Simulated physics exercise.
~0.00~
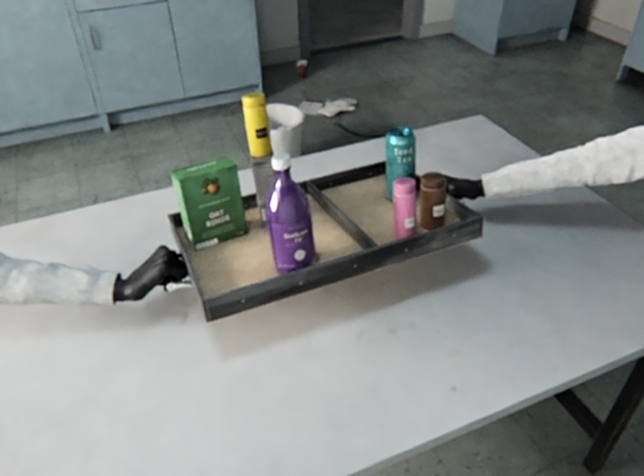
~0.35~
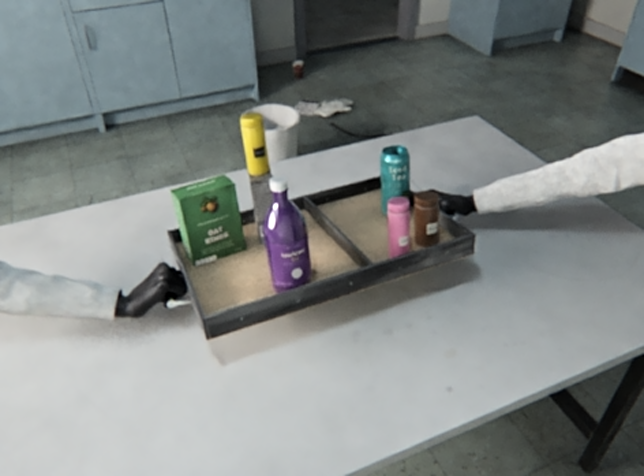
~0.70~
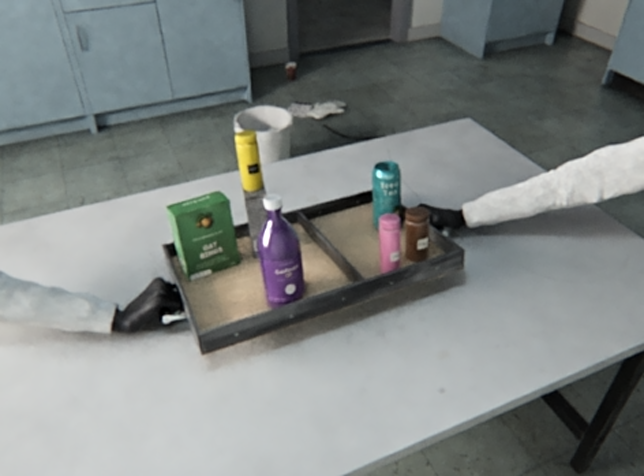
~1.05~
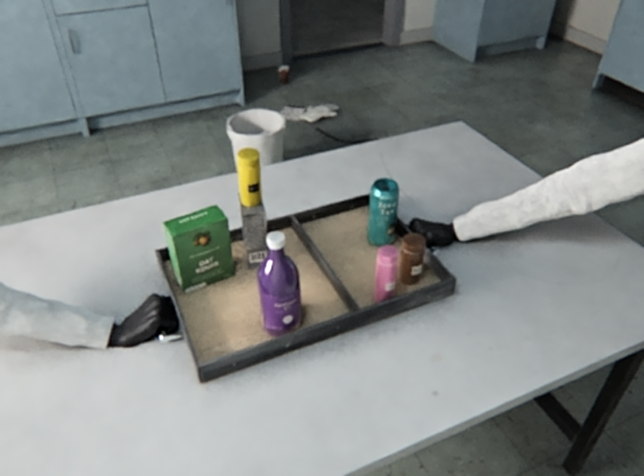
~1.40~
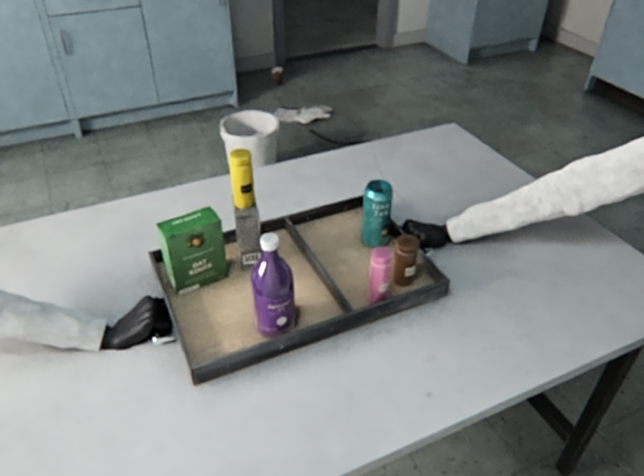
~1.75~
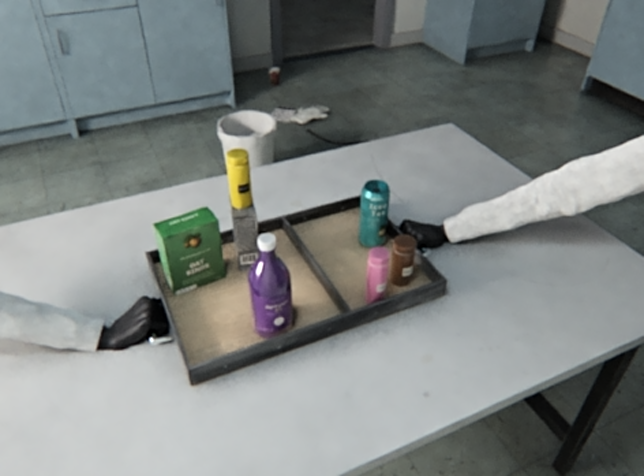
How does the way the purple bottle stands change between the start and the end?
At the start the purple bottle is leaning along with the tilted tray. By the end it stands upright on the tray.
